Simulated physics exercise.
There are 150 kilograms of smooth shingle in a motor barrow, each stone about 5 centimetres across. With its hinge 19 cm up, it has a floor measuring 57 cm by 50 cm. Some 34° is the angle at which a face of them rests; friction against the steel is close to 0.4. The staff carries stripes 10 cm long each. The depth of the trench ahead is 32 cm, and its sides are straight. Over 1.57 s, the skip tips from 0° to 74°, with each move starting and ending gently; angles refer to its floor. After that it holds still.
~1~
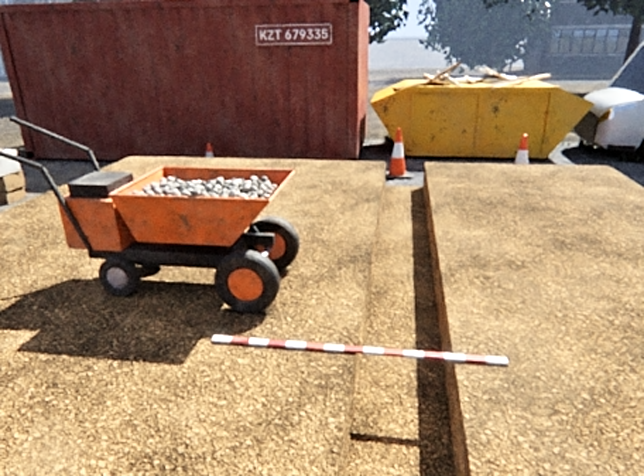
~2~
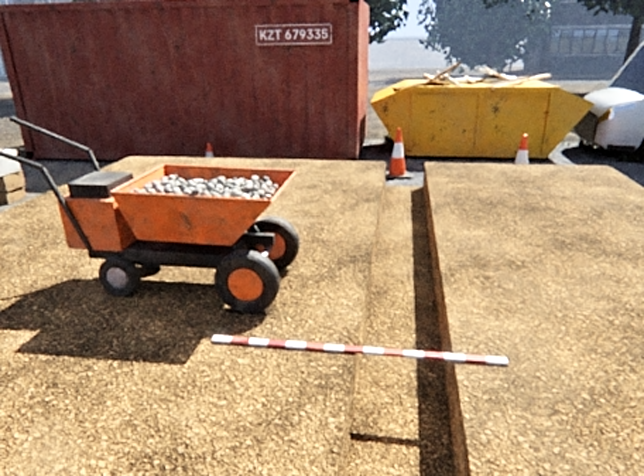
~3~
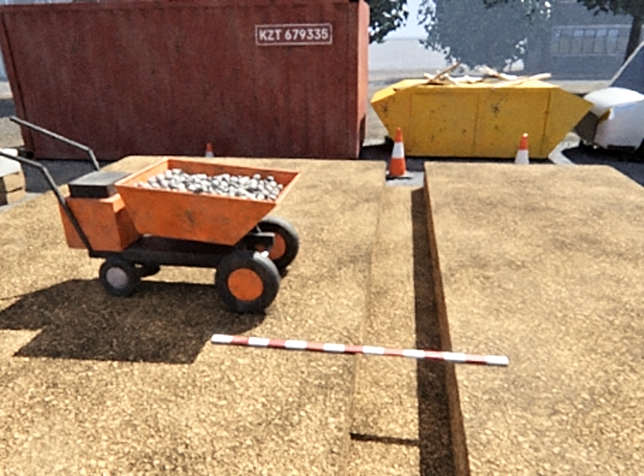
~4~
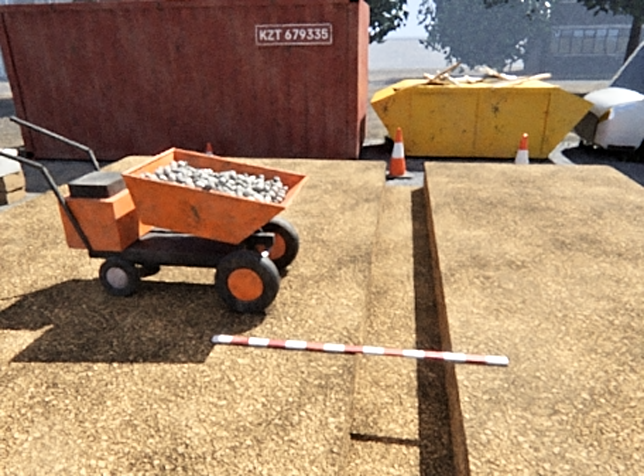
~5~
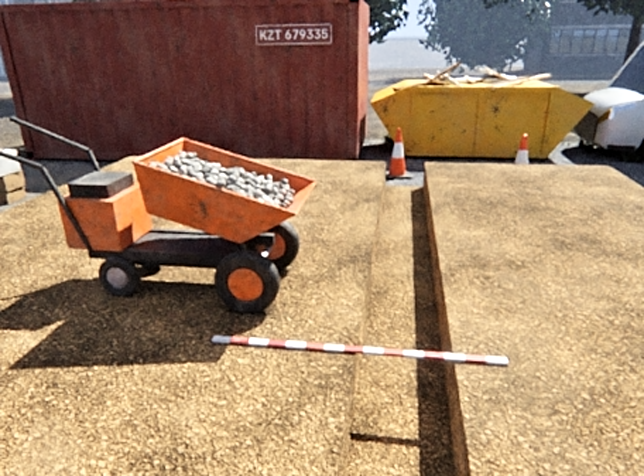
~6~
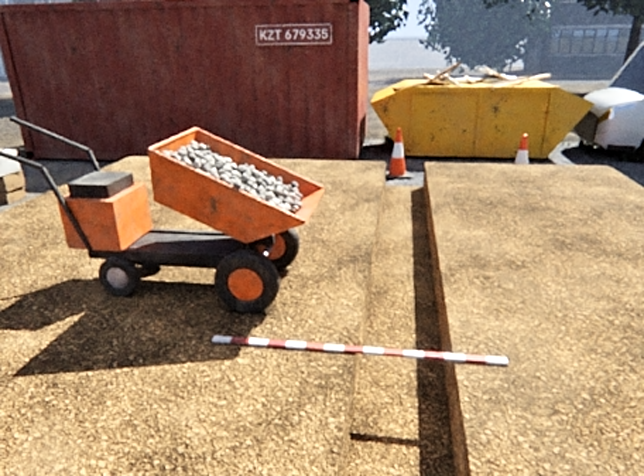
At first, an orange dumper loaded with grey stones stands on gravelly ground left of a narrow trench, its skip level. The skip then begins tilting forward to the right, barely at first, then more noticeably, its back end rising into a clear slope while the wheels stay put.
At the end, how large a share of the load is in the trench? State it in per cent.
A share of about 98 per cent.
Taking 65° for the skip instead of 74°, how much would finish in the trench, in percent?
Share in trench: Approx. 100%.
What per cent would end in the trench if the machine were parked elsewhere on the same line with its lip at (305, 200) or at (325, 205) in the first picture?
Roughly 100 percent for the first, and 85 percent for the second.
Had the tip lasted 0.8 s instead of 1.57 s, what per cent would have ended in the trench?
It would be near 100 per cent.
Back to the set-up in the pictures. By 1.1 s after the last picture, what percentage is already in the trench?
Something like 70 in a hundred.
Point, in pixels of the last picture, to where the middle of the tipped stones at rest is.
Middle at around (404, 331), I'd say.
Then, 0.6 s after the last picture the floor is at 63°, 96 % in the skip, 3 % short of the trench, 1 % in the trench; the foremost stones are at (369, 275).
Then, 1.1 s after the last picture the floor is at 74°, 24 % in the skip, 5 % short of the trench, 71 % in the trench; the foremost stones are at (440, 346).
Then, 1.4 s after the last picture the floor is at 74°, 4 % in the skip, 4 % short of the trench, 93 % in the trench; the foremost stones are at (439, 333).
Then, 3.4 s after the last picture the floor is at 74°, 0 % in the skip, 2 % short of the trench, 98 % in the trench; the foremost stones are at (440, 338).
